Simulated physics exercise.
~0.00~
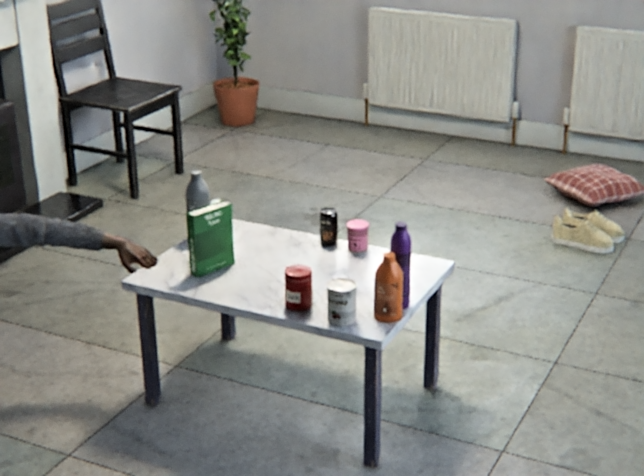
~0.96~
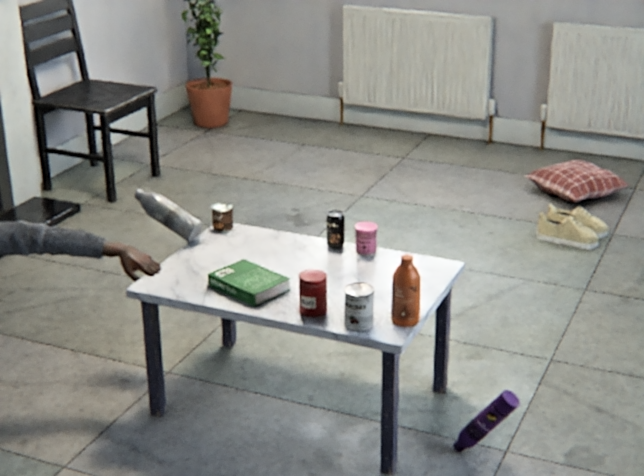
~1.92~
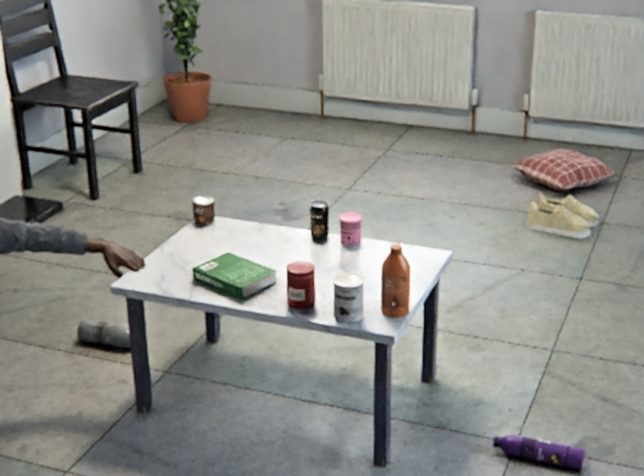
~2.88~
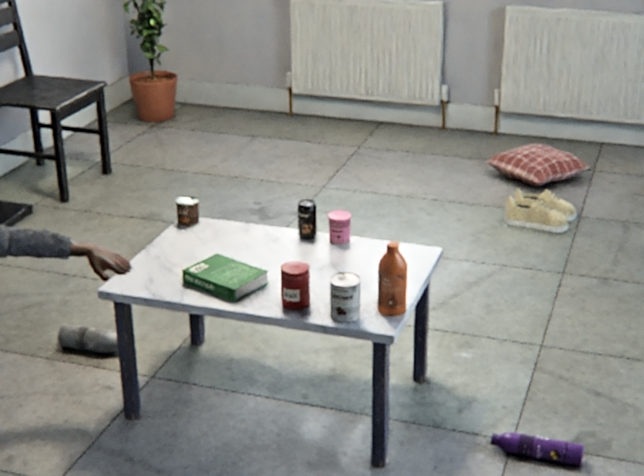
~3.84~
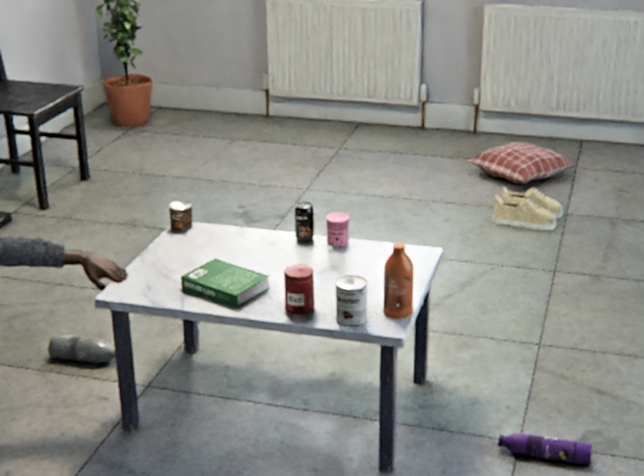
An arm in a grey sleeve held the corner of a white table crowded with bottles, tins and a green book; the book toppled flat while the purple and grey bottles fell off opposite sides and ended up lying on the floor.
